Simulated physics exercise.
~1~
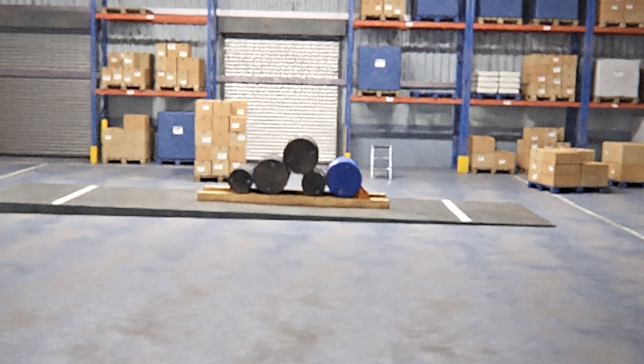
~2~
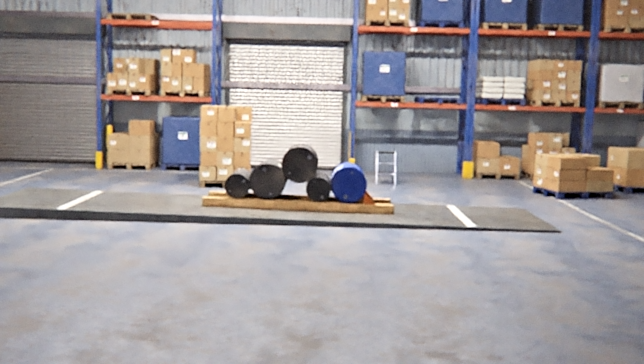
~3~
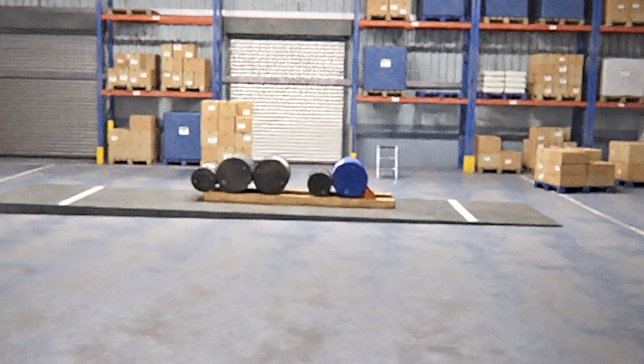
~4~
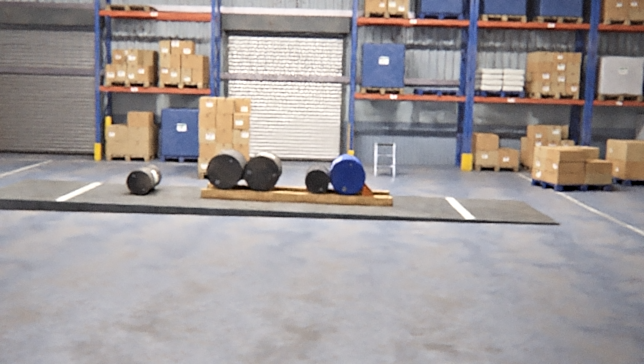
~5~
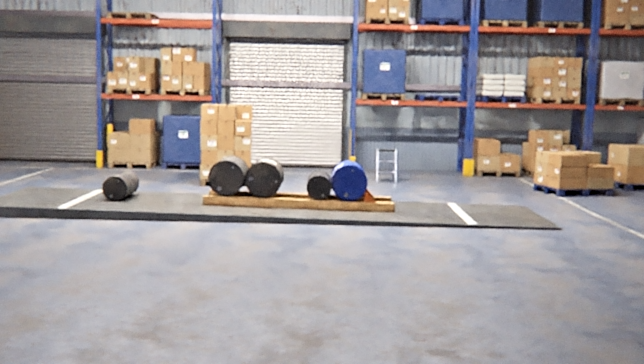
Black drum dropping from a warehouse stack, a smaller one rolling off left, short of the line, blue staying on timber.
